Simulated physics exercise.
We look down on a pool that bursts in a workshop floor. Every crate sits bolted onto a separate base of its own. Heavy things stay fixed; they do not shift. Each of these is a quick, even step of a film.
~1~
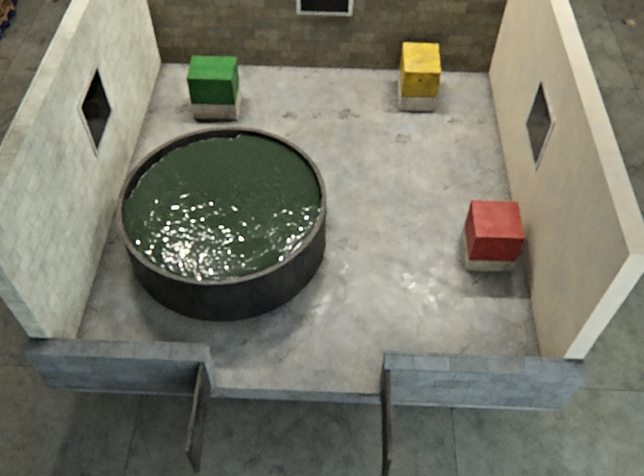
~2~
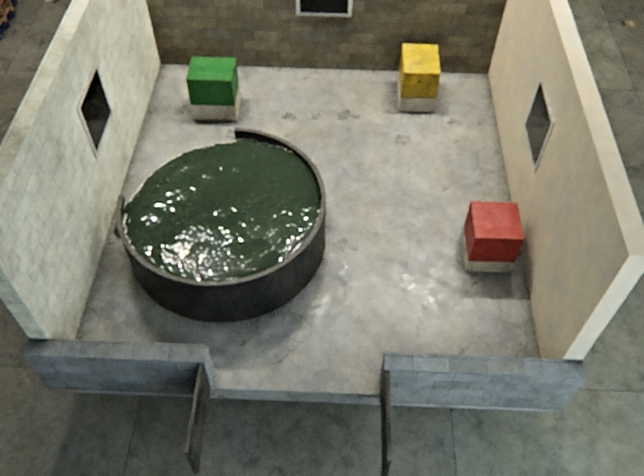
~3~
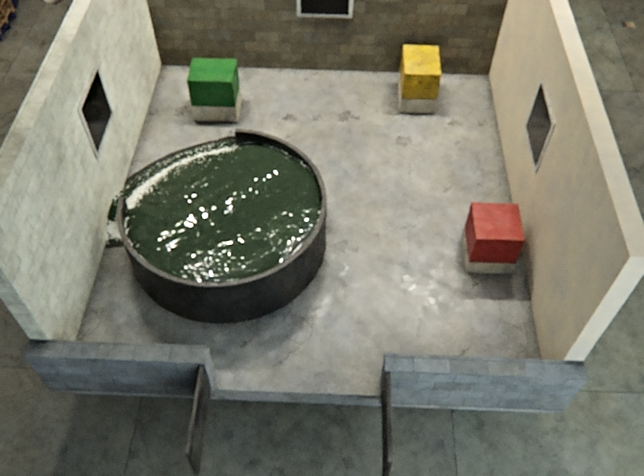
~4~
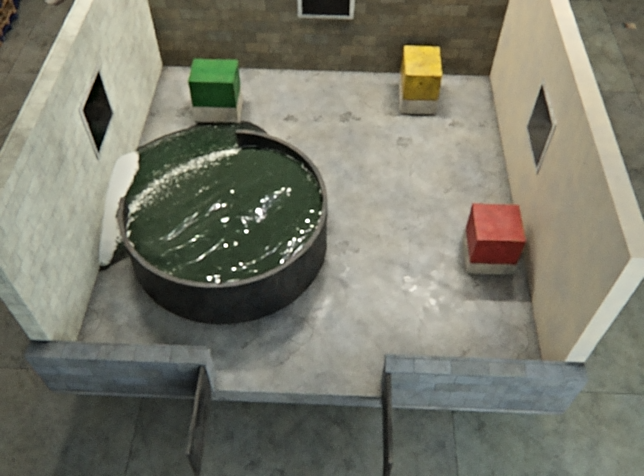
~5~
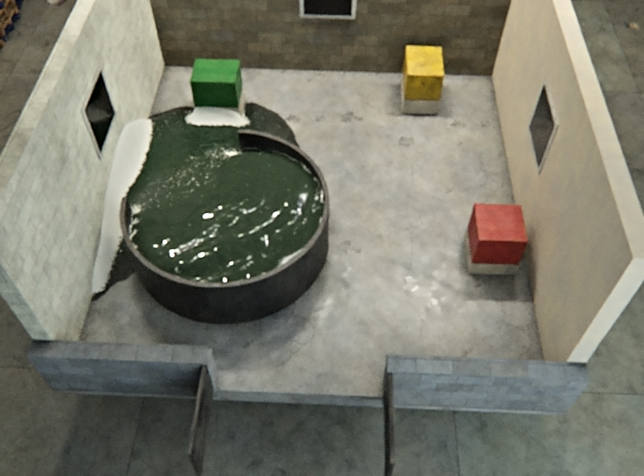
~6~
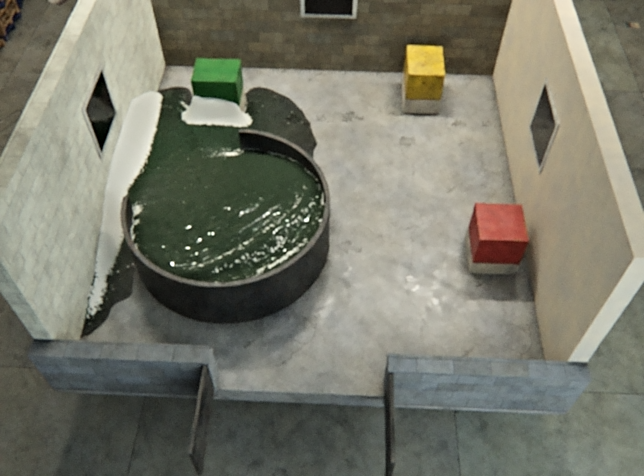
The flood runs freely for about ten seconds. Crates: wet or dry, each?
In order: The green crate is caught, the yellow crate is caught, the red crate is caught.
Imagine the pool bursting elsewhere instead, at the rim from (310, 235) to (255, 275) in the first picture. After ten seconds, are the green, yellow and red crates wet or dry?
The green one is not reached; the yellow one is not reached; the red one is reached.
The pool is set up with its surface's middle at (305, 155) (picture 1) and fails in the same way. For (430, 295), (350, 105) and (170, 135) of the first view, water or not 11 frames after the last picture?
First unwetted; next drenched; last drenched.
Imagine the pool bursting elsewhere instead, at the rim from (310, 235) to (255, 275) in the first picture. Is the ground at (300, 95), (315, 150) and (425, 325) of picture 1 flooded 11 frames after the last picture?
Read off point by point, the answer is not soaked, not soaked, soaking.
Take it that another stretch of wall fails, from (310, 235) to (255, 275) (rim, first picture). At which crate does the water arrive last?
My pick is the one in green.
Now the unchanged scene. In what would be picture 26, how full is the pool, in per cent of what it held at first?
About 30 per cent.
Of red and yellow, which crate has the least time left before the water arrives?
The answer is the yellow-painted one.
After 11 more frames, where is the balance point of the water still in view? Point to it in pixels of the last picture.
Close to pixel (213, 177).
A moment on, water covers 30 % of the floor; the green crate water round its plinth, the yellow crate not reached, the red crate not reached.
Next, water covers 45 % of the floor; the green crate water round its plinth, the yellow crate water round its plinth, the red crate not reached.
Then, water covers 80 % of the floor; the green crate water round its plinth, the yellow crate water round its plinth, the red crate water round its plinth.
Later, water covers 100 % of the floor; the green crate water round its plinth, the yellow crate water round its plinth, the red crate water round its plinth.
In the end, water covers 100 % of the floor; the green crate was topped, the yellow crate was topped, the red crate was topped.
